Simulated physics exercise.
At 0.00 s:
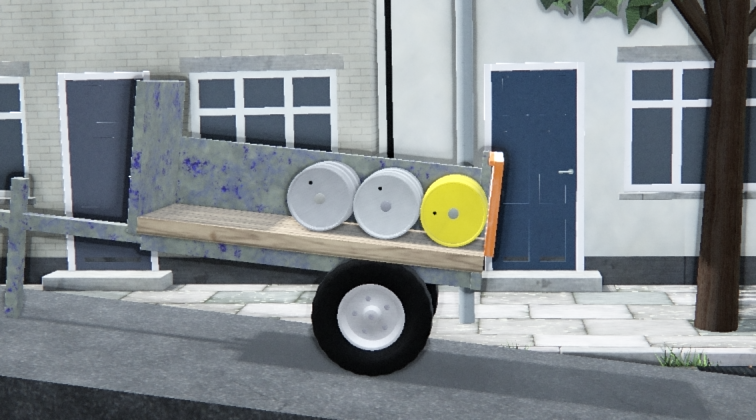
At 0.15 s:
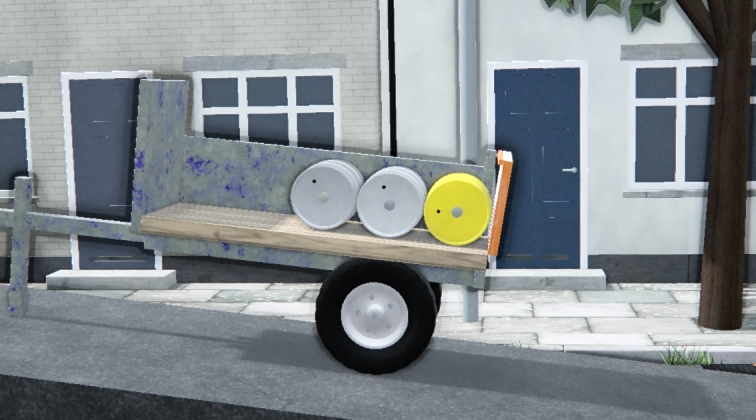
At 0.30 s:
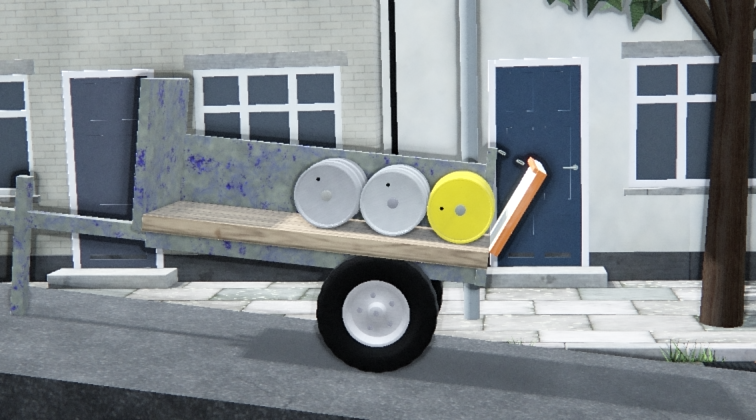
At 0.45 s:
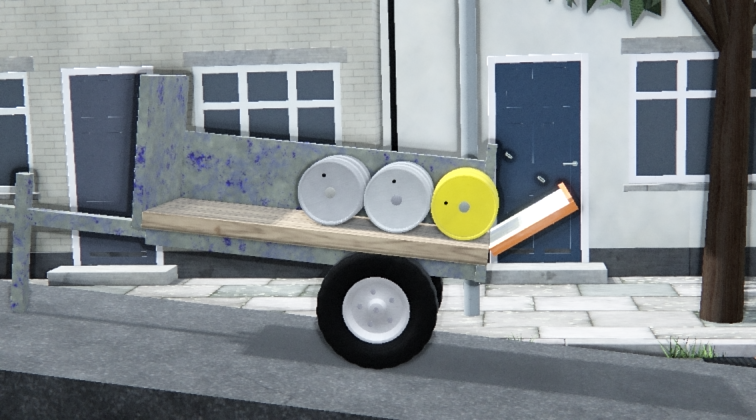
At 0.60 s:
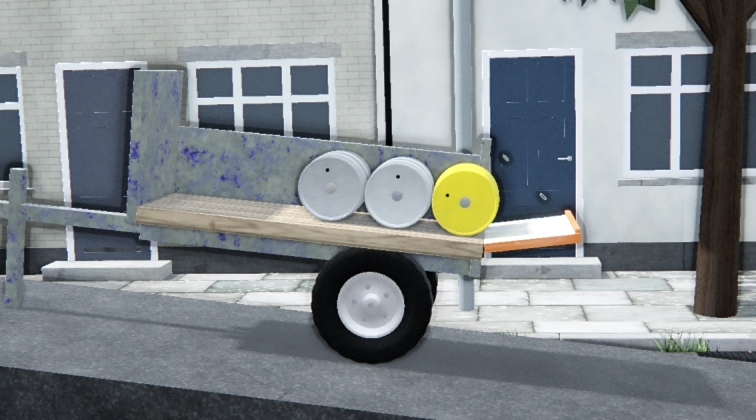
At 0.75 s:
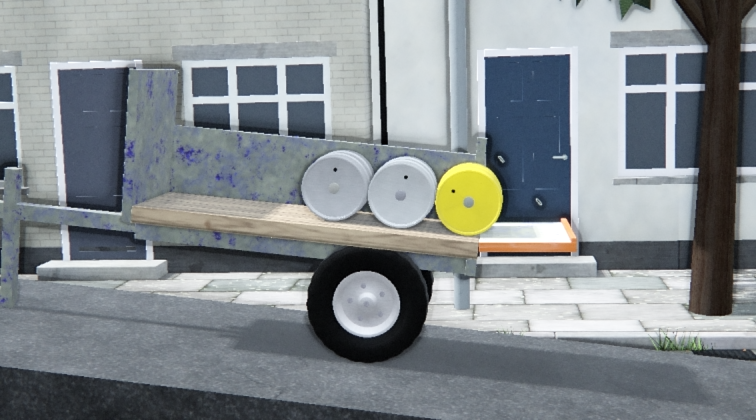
To begin with, two pale drums and a yellow one sit in a row on a sloping trailer bed, against an upright orange-edged tailgate. The gate then swings outward and down to the right until it lies roughly level, while the drums shift only slightly.
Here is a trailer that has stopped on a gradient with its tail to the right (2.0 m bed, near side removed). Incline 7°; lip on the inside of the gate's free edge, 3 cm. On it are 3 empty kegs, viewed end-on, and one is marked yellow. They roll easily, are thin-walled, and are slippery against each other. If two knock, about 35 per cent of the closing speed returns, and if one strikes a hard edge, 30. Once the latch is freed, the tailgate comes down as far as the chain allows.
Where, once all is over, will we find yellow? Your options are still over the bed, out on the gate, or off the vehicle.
At the end it is off the vehicle.
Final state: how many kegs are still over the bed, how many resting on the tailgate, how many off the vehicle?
In that order: 0, 2, 1.
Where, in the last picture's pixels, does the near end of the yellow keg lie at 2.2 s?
Around pixel (592, 203).
After 1.4 s, yellow is on the gate, 25 cm past the hinge, rolling right; 0 of 3 are out.
After 2.2 s, yellow is dropping off the gate; 1 of 3 is out.
At rest (4.2 s), yellow is off the vehicle; 1 of 3 is out.
